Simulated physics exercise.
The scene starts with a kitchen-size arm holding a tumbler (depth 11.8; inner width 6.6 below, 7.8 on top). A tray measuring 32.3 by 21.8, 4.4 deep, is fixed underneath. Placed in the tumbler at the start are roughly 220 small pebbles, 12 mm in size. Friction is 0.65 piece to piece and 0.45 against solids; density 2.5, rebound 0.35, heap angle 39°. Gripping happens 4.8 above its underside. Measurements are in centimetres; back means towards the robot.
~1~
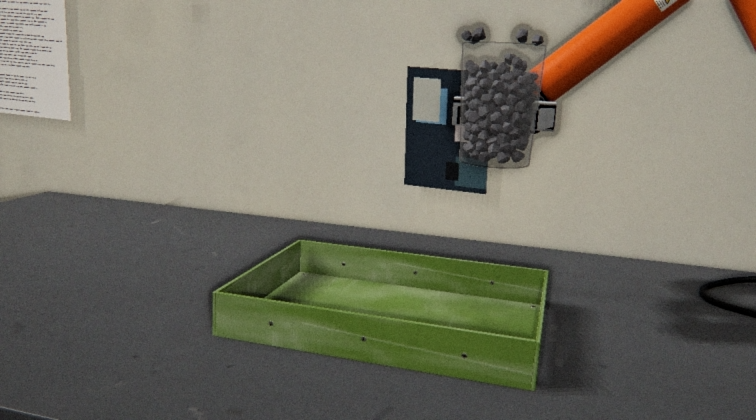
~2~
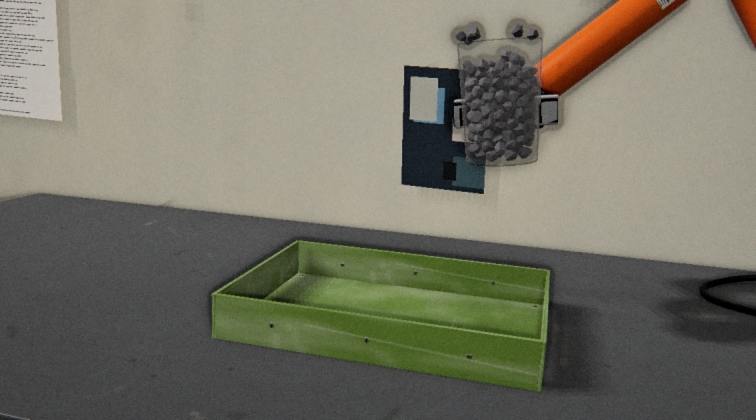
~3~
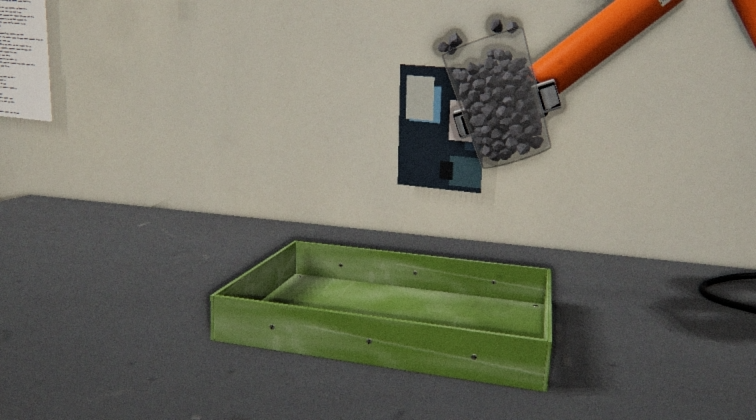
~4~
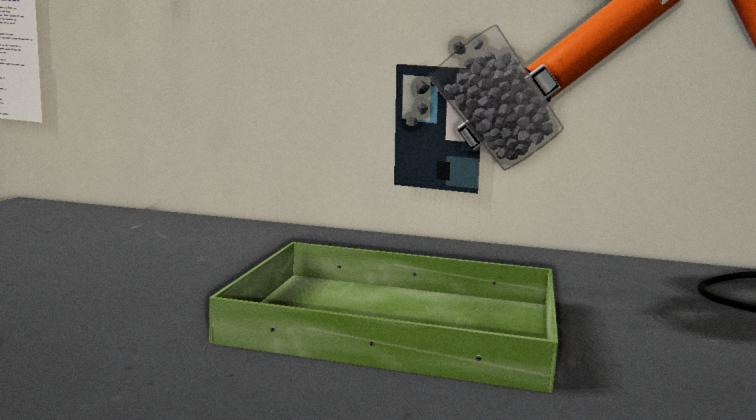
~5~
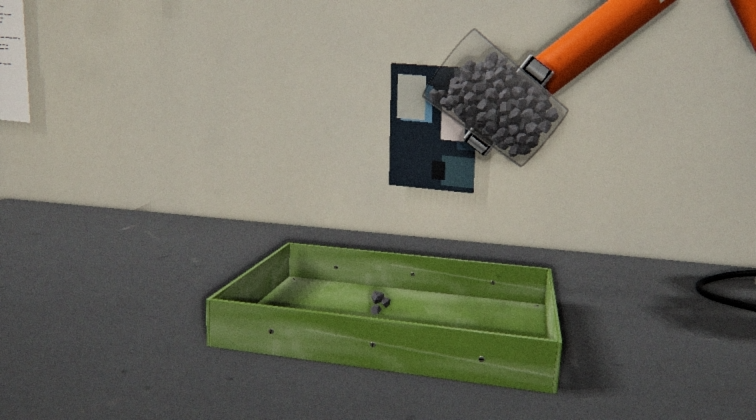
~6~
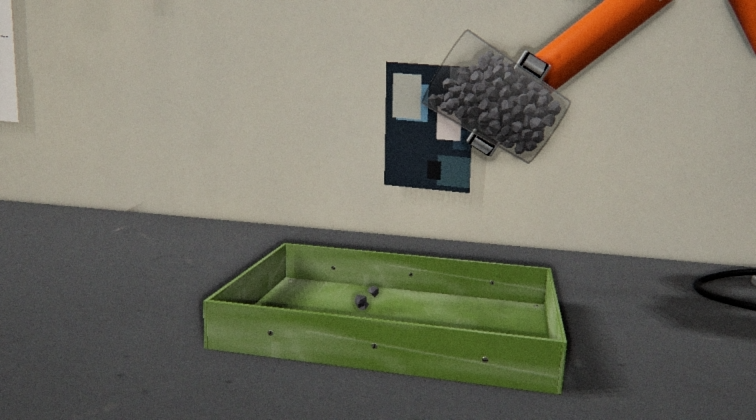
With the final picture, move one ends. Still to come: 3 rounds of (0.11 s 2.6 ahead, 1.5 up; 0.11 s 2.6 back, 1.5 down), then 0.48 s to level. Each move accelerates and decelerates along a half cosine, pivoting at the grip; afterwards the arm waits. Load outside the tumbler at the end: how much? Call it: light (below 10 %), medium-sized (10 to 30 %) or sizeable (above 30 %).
A medium-sized share.
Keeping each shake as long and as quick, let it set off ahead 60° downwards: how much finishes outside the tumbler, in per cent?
About 0 per cent.
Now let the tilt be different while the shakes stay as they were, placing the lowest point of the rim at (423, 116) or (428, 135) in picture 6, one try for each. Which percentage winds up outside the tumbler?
About 35 and 70 %.
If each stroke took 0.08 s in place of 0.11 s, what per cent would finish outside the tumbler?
It would be some 35 %.
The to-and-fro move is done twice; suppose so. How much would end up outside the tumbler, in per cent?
About 15 per cent in that case.
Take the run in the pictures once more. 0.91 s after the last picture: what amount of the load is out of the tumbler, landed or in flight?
Share out so far: Near 20 %.
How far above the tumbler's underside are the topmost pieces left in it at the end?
Roughly 10.5 centimetres.
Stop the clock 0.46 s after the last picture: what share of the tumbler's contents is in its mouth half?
Close to 45 in a hundred.
Then, 0.46 s on, tilted 61° forward, highest piece 27 above the table; 189 in the tumbler, 10 in the tray, 18 in flight or on a rim.
Then, 0.91 s on, tilted 28° forward, highest piece 29 above the table; 173 in the tumbler, 43 in the tray, 1 in flight or on a rim.
Then, 1.34 s on, level, highest piece 29 above the table; 173 in the tumbler, 44 in the tray.
Then, 2.39 s on, level, highest piece 29 above the table; 173 in the tumbler, 44 in the tray.
In the end, 173 in the tumbler, 44 in the tray. That is 20 % outside the tumbler.
